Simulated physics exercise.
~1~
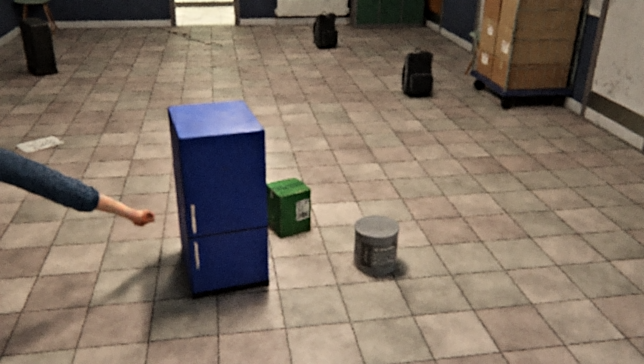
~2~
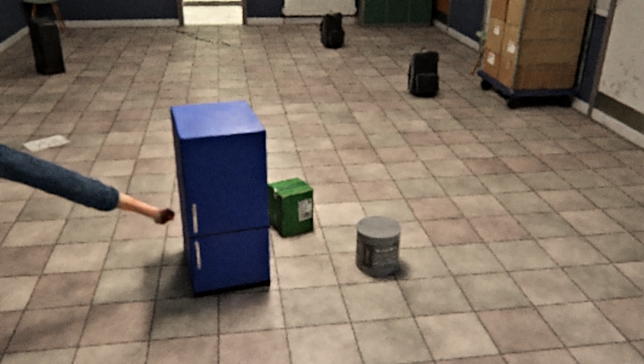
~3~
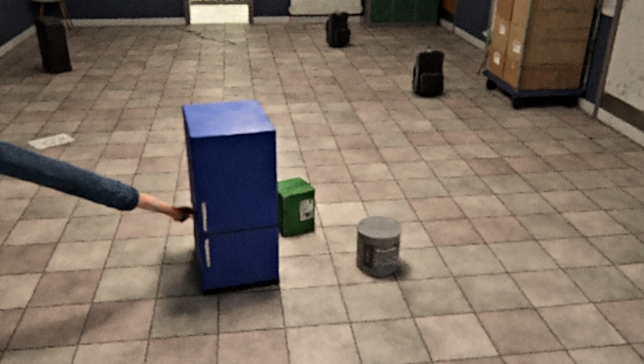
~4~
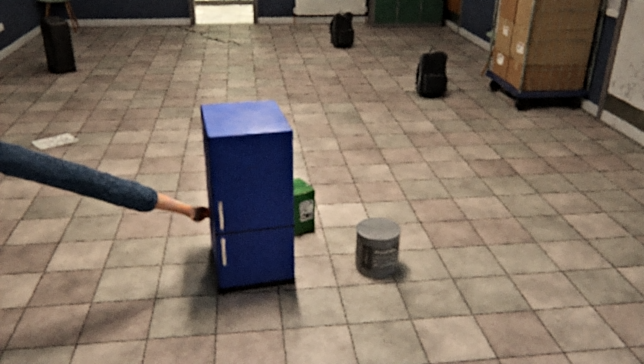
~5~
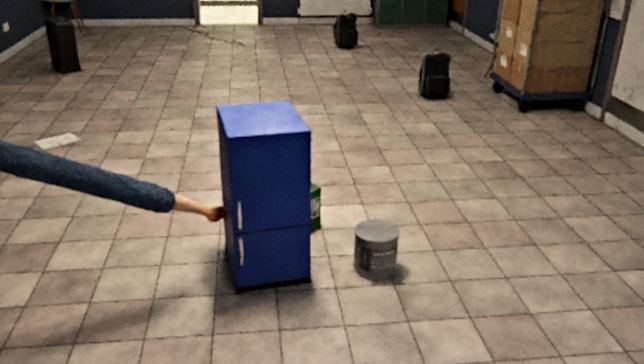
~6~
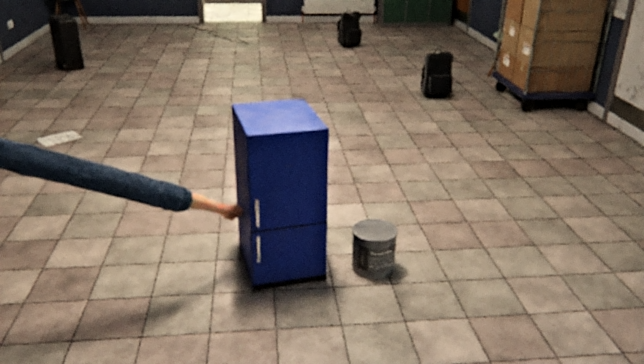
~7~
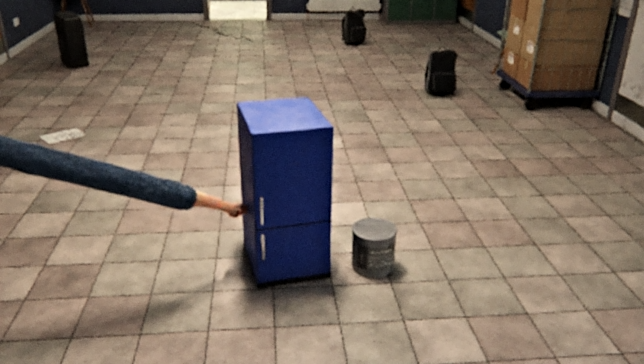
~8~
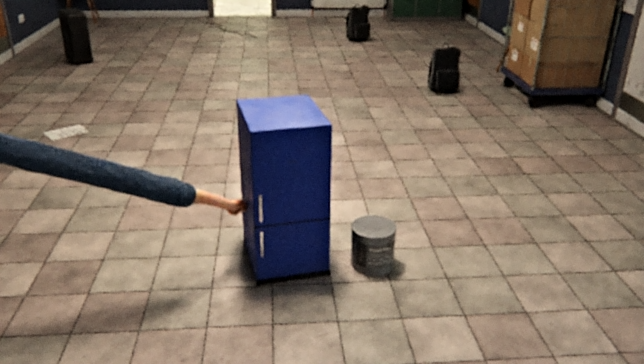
At the start, a blue fridge stands upright on a tiled floor, with a small green box just behind it to the right and a grey pail farther right. An outstretched arm in a dark blue sleeve reaches in from the left and meets the side of the fridge. The hand pushes it to the right, and the fridge slides across the tiles without tipping over. As it moves, it gradually hides the green box from view. The fridge then comes to a stop, still upright beside the unmoved pail, with the hand at its side.
